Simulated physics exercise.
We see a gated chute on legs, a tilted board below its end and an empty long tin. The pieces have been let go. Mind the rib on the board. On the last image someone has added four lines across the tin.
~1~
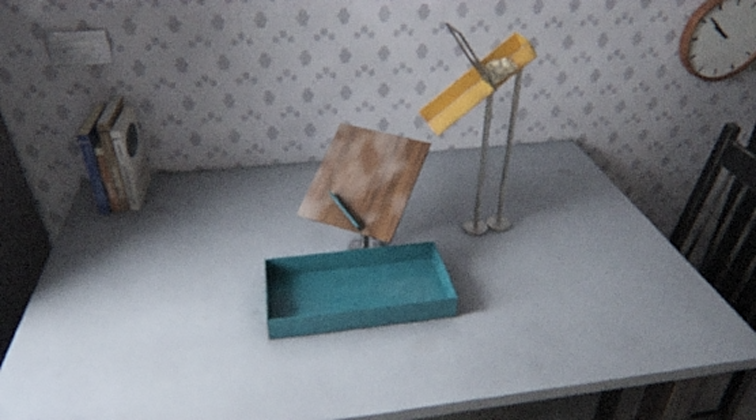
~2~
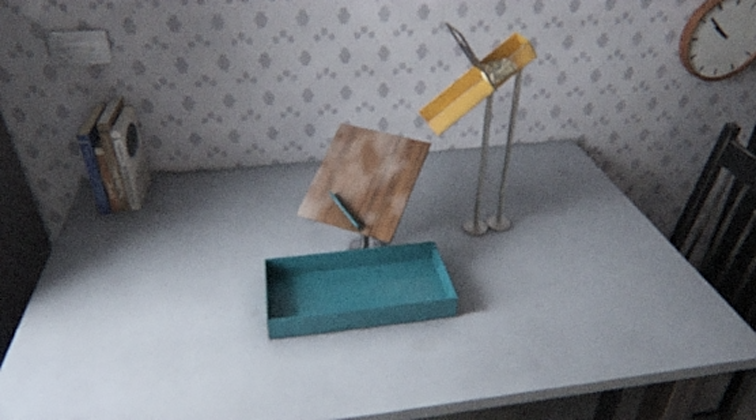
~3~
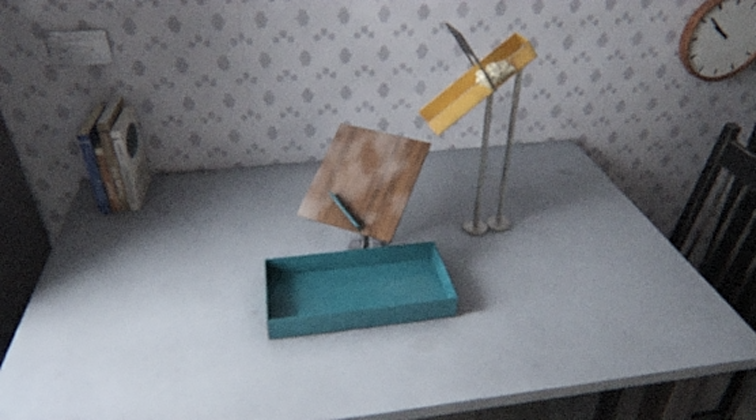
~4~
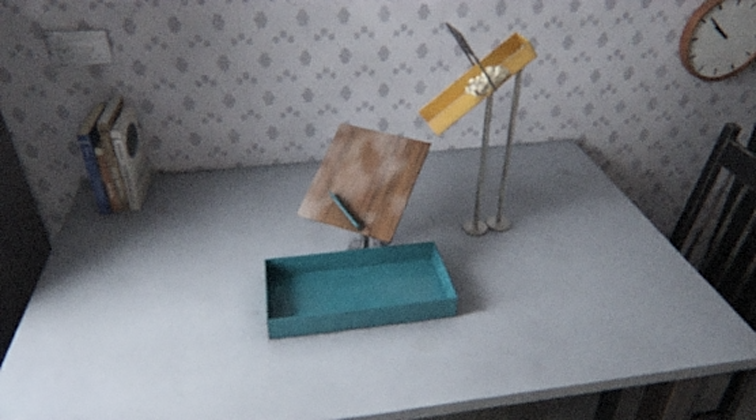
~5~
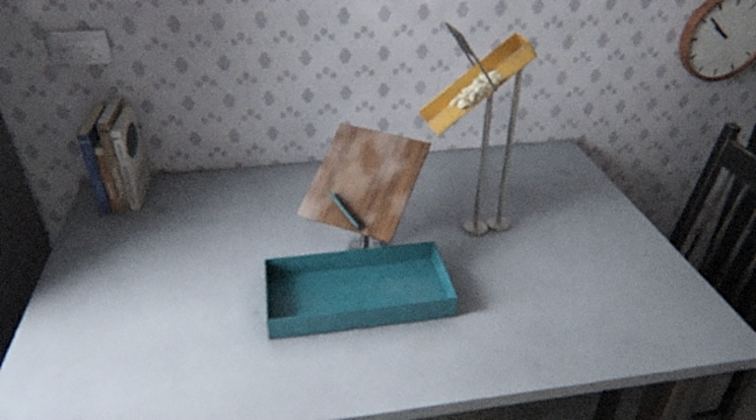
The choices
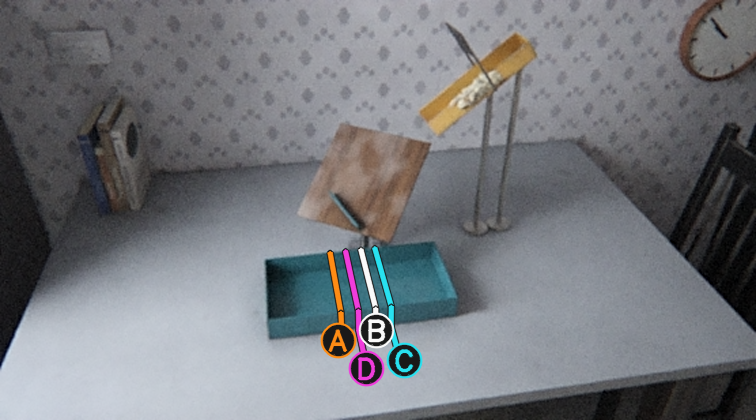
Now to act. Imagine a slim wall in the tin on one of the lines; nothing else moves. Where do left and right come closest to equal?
Choose B.
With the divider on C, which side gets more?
The left side.
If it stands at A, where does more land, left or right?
Right.
On the marked copy, line A crosses the front rim at (340, 312); line B crosses the front rim at (375, 307); line C crosses the front rim at (391, 306); line D crosses the front rim at (358, 309).
Choosing A, of what is caught, only a few on the left of the divider, all but a few on the right.
Choosing B, of what is caught, close to half on the left of the divider, close to half on the right.
Choosing C, of what is caught, all but a few on the left of the divider, a small share on the right.
Choosing D, of what is caught, a small share on the left of the divider, all but a few on the right.
